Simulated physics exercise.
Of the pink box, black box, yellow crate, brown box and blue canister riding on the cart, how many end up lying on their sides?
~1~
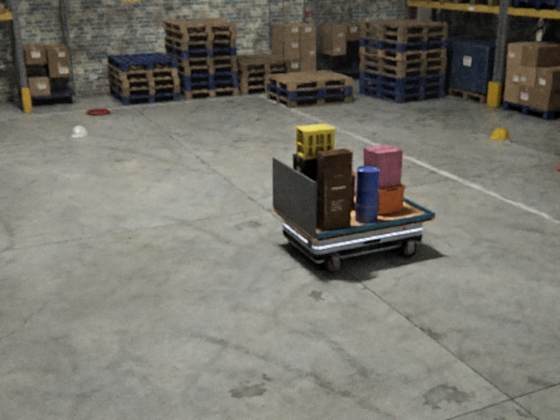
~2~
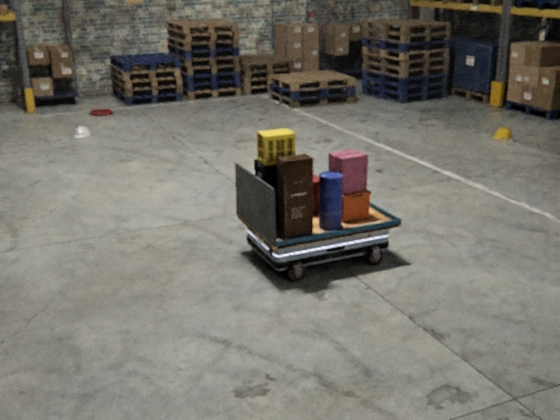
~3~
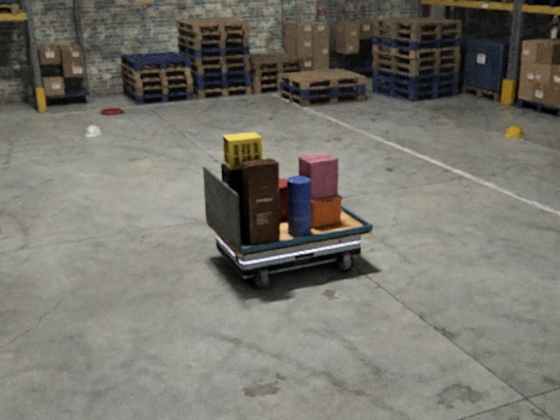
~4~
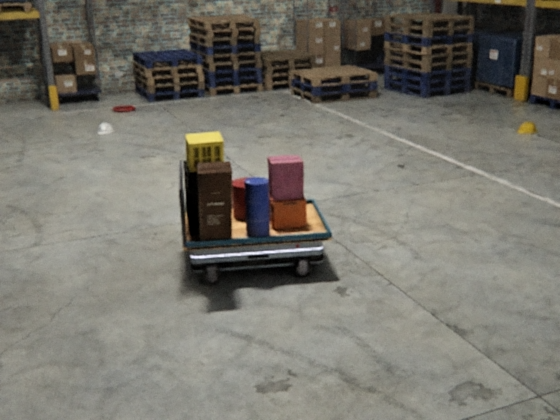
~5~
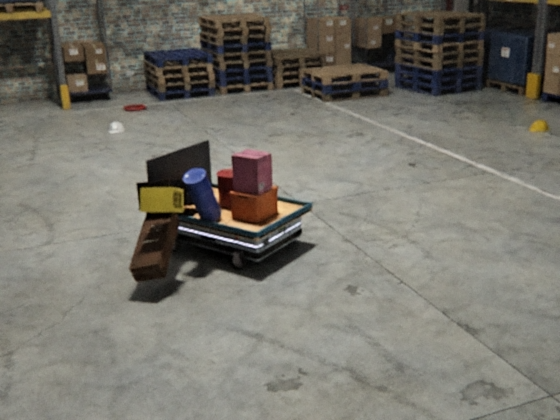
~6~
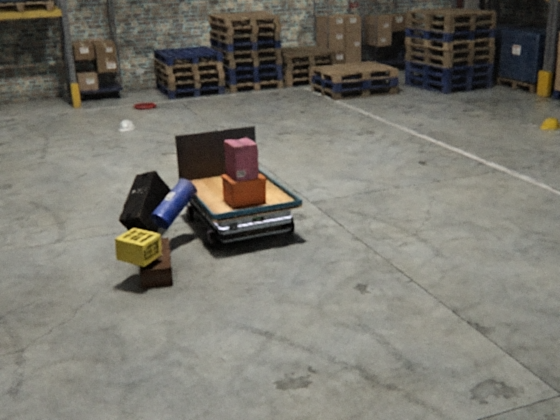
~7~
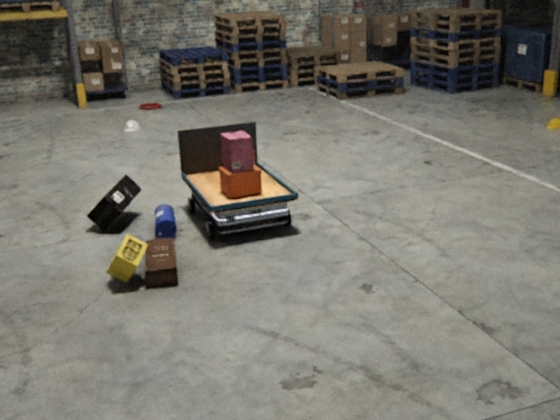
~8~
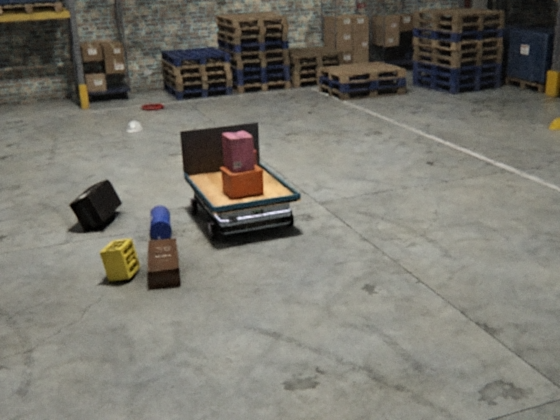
Four of them end up on their sides on the floor, namely the black box, yellow crate, brown box and blue canister. The pink box is still upright on the cart.
